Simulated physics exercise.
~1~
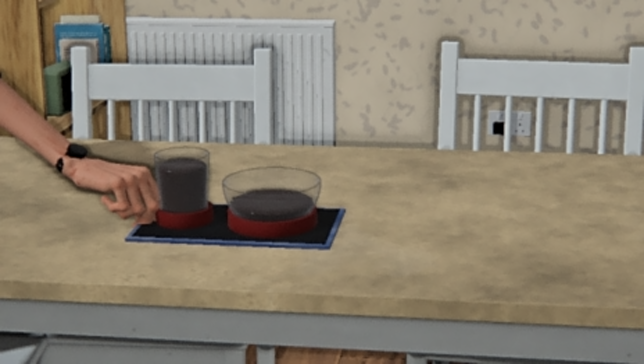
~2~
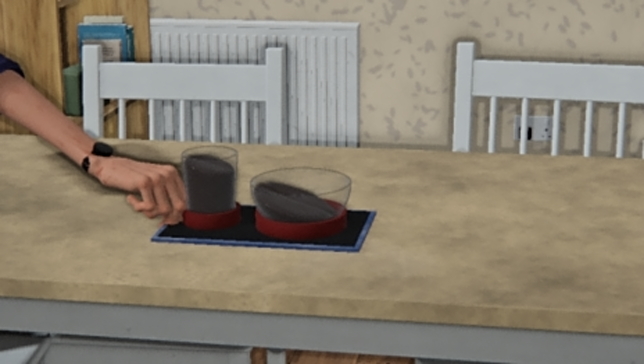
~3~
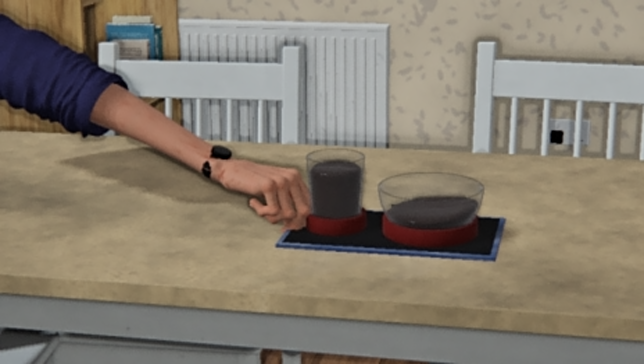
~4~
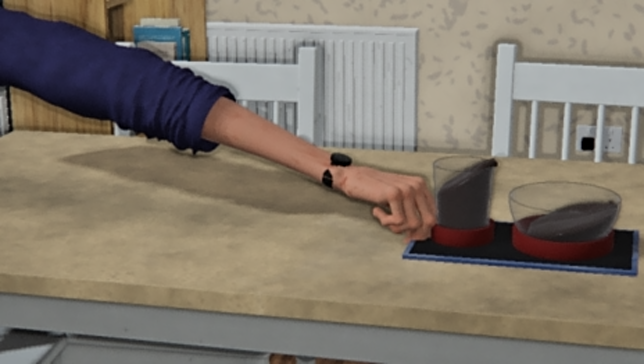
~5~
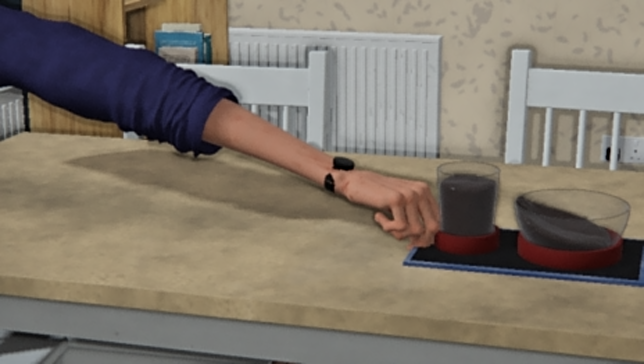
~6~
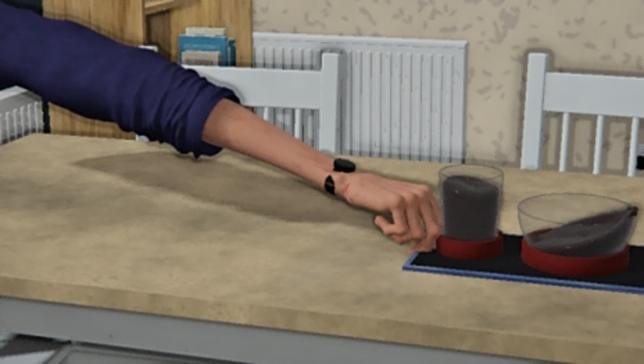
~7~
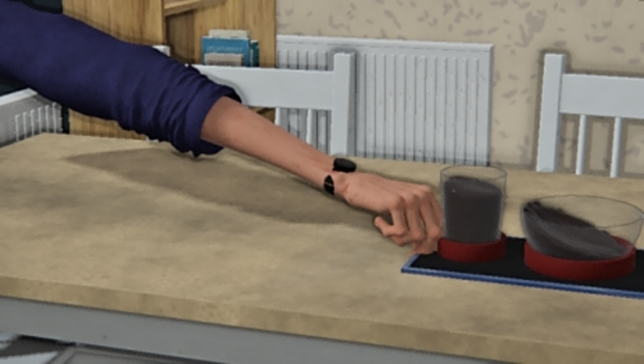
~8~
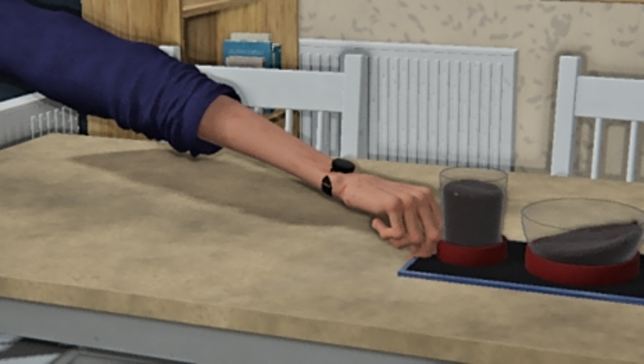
A dark tray edged in blue, holding a clear tumbler on the left and a wide round bowl on the right, both in red holders with dark liquid inside, slides along a pale stone-like tabletop. The view looks across a kitchen table towards white chairs, a radiator and a wooden shelf, drifting slightly sideways. A hand with a dark wristband, its arm in a navy sleeve, pushes the tray rightward. The liquid tilts in the bowl, then climbs steeply to the tumbler's right rim and spills. The tray stops, the hand stays beside it, and the liquid still rocks in the bowl.
